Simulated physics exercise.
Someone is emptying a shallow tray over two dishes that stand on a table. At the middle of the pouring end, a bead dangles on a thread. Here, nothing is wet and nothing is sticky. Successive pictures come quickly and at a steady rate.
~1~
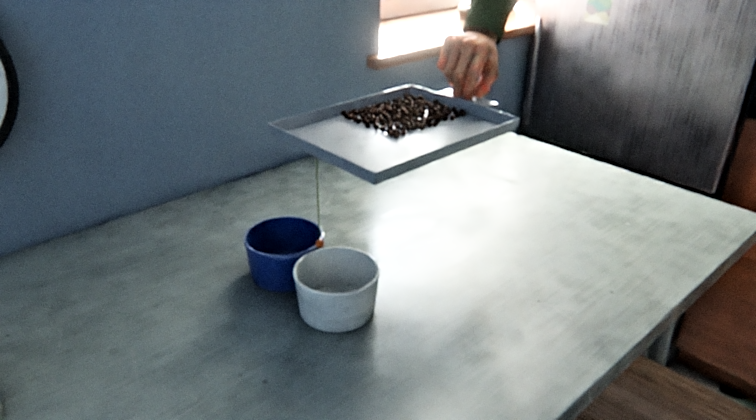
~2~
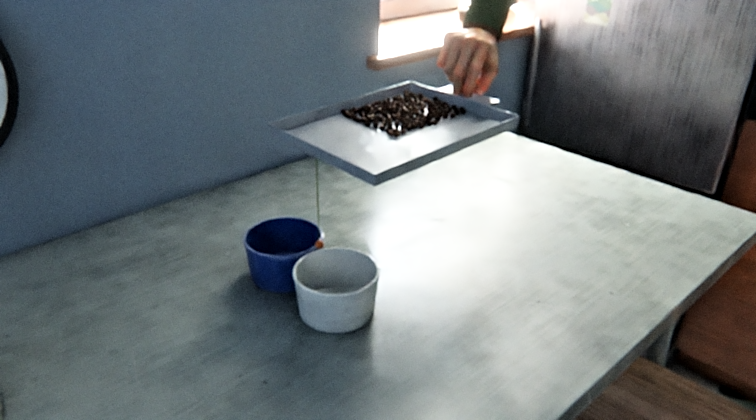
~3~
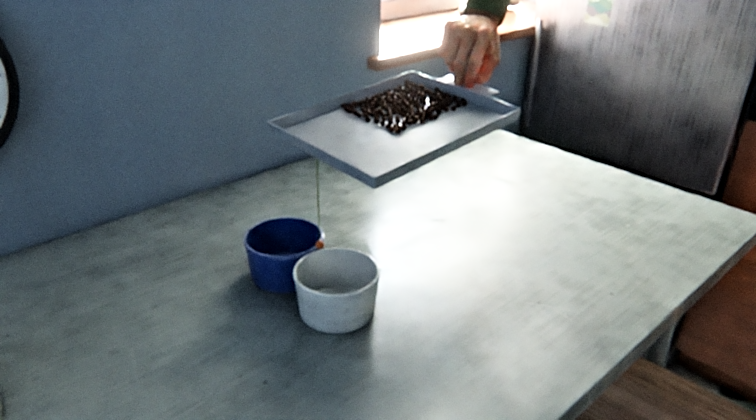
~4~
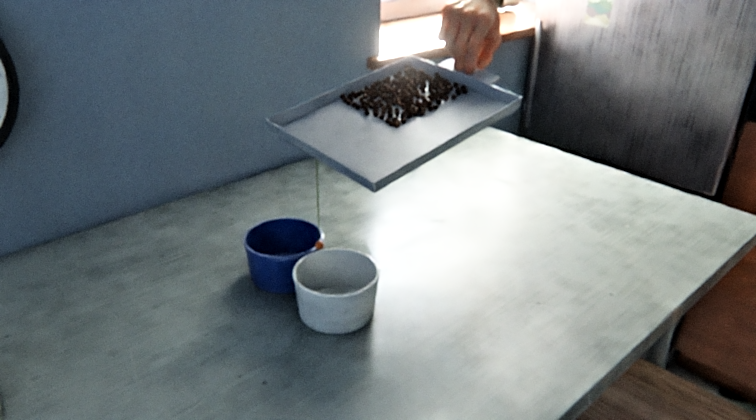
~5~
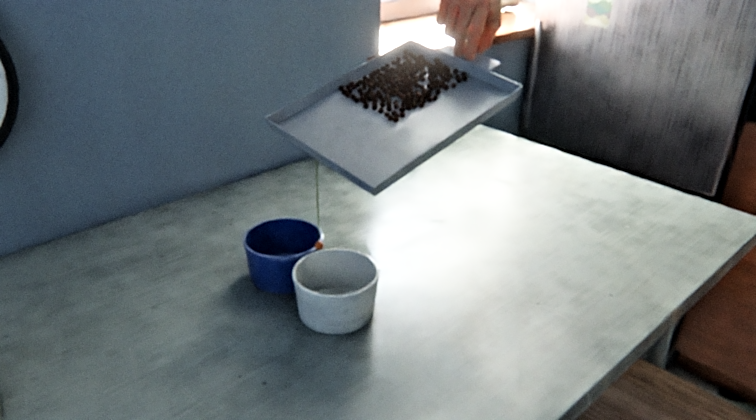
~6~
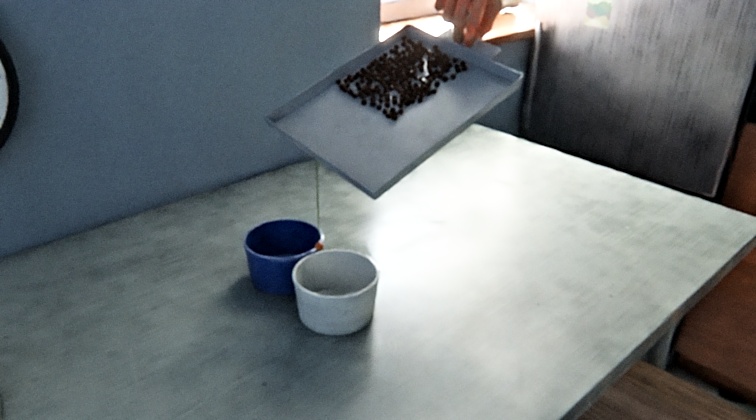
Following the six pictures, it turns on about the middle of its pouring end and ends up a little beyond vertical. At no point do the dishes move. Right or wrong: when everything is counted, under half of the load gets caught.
Right.
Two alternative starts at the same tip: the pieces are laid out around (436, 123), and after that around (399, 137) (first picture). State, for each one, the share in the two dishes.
You'd get 40 % the first time and 40 % the second.
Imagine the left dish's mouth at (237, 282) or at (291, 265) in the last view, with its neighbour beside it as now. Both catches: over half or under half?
Well, the minor share the first time and the bulk the second time.
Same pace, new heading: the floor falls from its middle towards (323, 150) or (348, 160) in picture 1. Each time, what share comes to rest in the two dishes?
In order, some 50 % and some 30 %.
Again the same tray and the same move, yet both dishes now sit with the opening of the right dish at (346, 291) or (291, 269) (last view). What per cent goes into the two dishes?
Trial 1 near 70 percent, trial 2 near 0 percent.
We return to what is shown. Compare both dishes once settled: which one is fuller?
That one is the rightward one.
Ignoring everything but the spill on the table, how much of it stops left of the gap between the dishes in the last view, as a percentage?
30 %, roughly.
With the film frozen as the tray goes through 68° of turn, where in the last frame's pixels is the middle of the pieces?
About (361, 206).
Soon, tray tipped steeply; about half on the tray; a stray few in the right dish; a stray few outside both; about half in the air.
A while on, tray tipped past a quarter turn; a small part on the tray; a small part in the right dish; about half outside both; about a quarter in the air.
Towards the end, tray tipped past a quarter turn; about a third in the right dish; about two thirds outside both.
Finally, tray tipped past a quarter turn; about a third in the right dish; none in the left dish; about two thirds outside both.
